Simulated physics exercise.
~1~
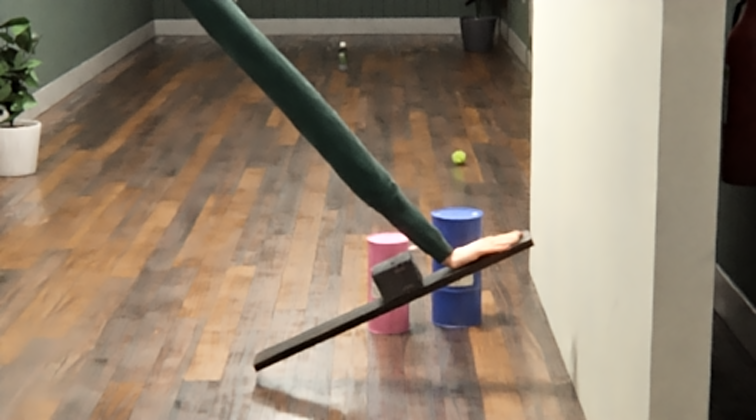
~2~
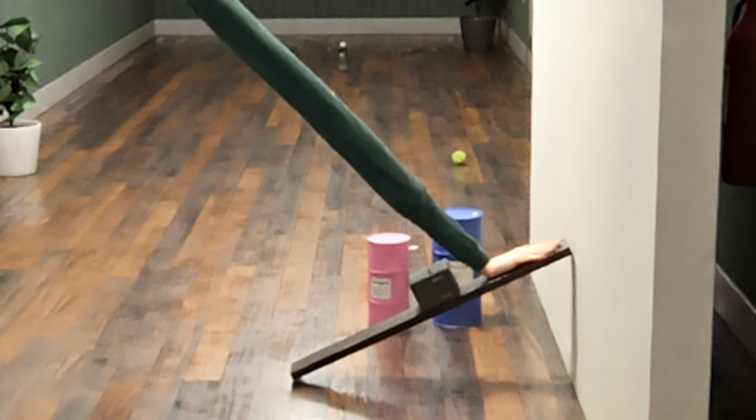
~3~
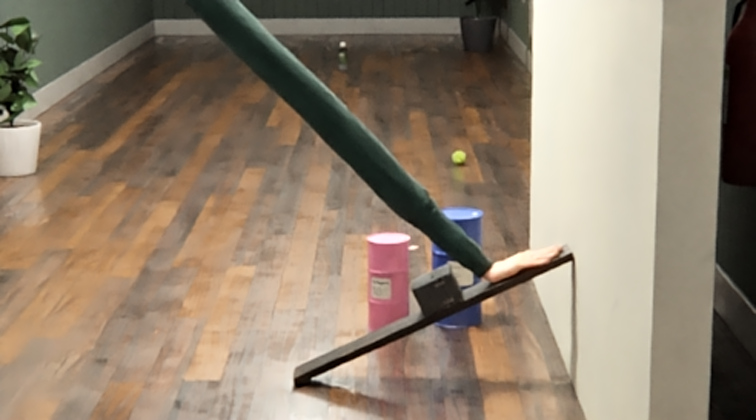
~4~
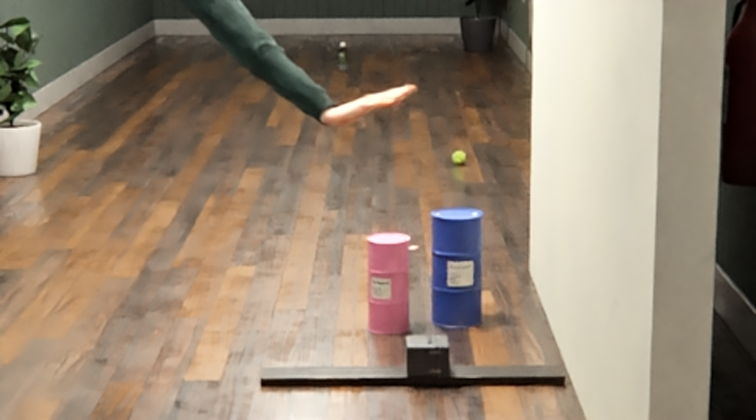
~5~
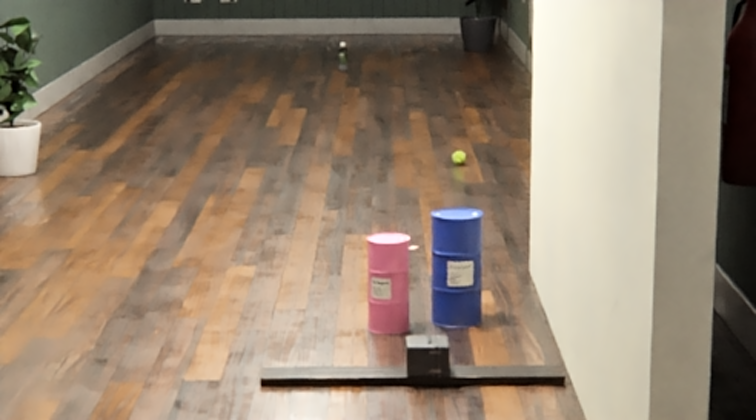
A bare pale wall stands at the right of a room with a glossy wooden floor, seen from a still, slightly raised viewpoint. A pink canister and a taller blue one stand near the wall, with a green ball and potted plants farther back. A green-sleeved arm holds a slanted black plank with a dark block attached, moves it right until its upper end meets the wall, and steadies it there. The hand then lets go and draws back, and the plank drops flat. It ends lying on the floor before the two canisters, which remain standing in place.
